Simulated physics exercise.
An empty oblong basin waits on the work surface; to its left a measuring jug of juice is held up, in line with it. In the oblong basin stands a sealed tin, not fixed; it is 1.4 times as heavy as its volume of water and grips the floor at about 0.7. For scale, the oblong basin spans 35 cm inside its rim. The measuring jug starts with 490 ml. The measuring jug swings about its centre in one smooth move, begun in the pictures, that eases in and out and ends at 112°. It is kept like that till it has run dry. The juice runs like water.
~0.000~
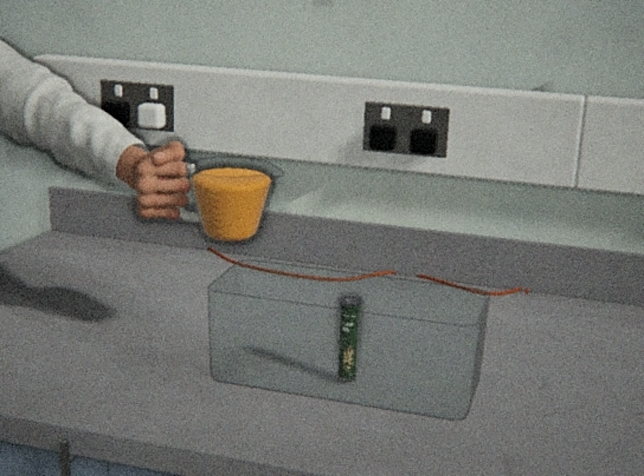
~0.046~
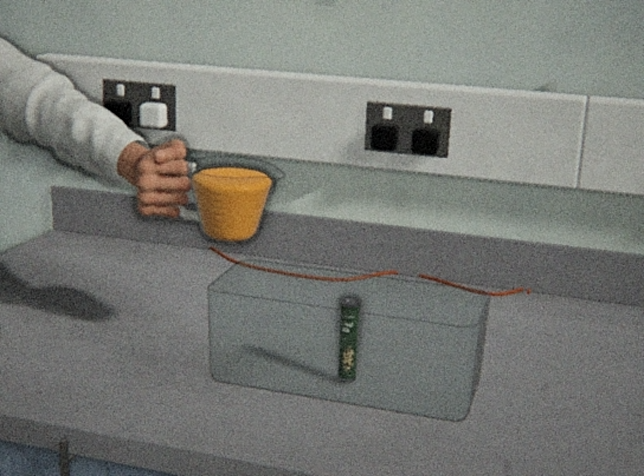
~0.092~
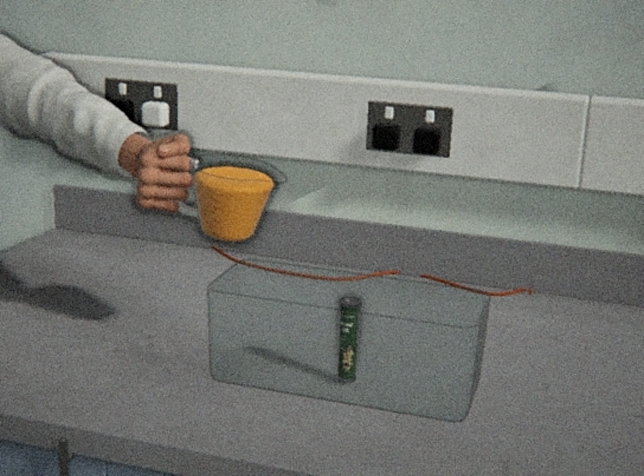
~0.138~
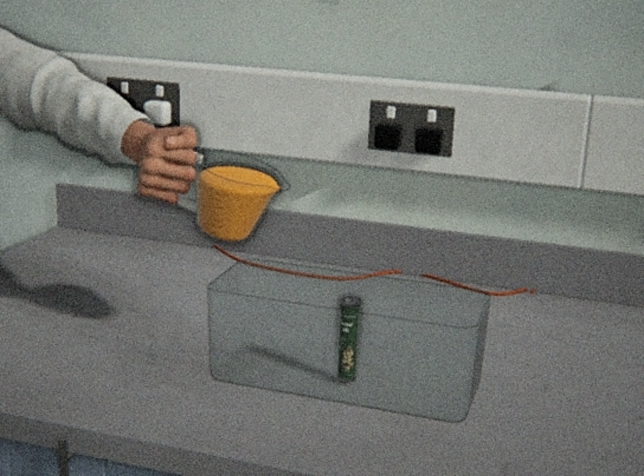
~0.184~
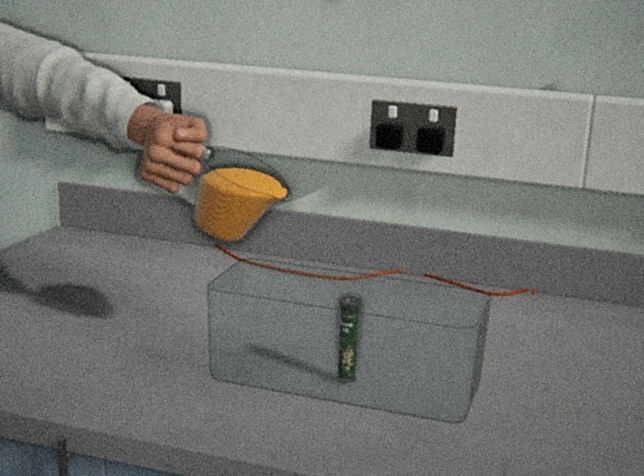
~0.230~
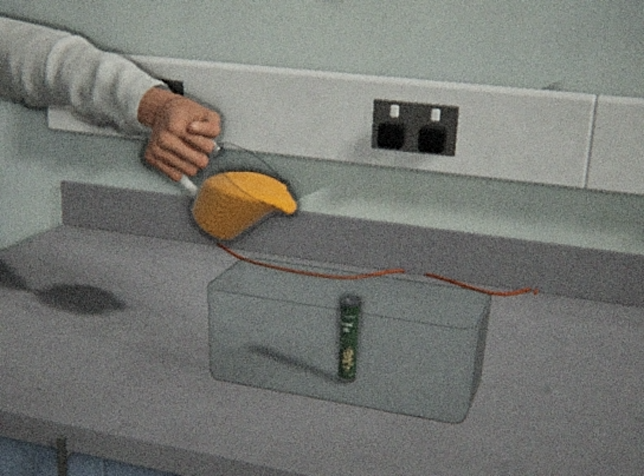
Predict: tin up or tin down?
It keeps standing.
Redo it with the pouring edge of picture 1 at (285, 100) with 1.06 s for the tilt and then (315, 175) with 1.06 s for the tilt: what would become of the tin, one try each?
First it falls; then it topples.
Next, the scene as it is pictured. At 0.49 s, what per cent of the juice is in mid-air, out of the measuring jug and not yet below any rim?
Near 18 in a hundred.
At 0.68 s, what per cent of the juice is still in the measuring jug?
About 1 per cent.
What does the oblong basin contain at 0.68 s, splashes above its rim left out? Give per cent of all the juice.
About 98 per cent.
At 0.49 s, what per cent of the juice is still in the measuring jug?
Some 26 per cent.
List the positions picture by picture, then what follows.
In the first frame, it leans 0°; its right rim is at (284, 174); the juice meets the walls at (196, 173) and (271, 181); the oblong basin's rim runs from (224, 275) to (484, 310); the tin's top is at (350, 305).
In the second frame, it leans 2°; its right rim is at (285, 176); the juice meets the walls at (197, 172) and (272, 182).
In the third frame, it leans 6°; its right rim is at (287, 180); the juice meets the walls at (199, 171) and (274, 183).
In the fourth frame, it leans 14°; its right rim is at (290, 188); the juice meets the walls at (203, 170) and (278, 186).
In the fifth frame, it leans 24°; its right rim is at (292, 199); the juice meets the walls at (207, 173) and (285, 191).
In the sixth frame, it leans 36°; its right rim is at (292, 212); the juice meets the walls at (207, 179) and (285, 201); 3 per cent is over the edge.
By 0.49 s the tilt is 103° and 26 per cent is still to pour; the tin stands where it began.
By 0.68 s the tilt is 112° and 1 per cent is still to pour; the tin stands where it began.
By 0.88 s the tilt is 112° and 0 per cent is still to pour; the tin stands where it began.
By 1.10 s the tilt is 112° and 0 per cent is still to pour; the tin stands where it began.
At rest the tin stands where it began.
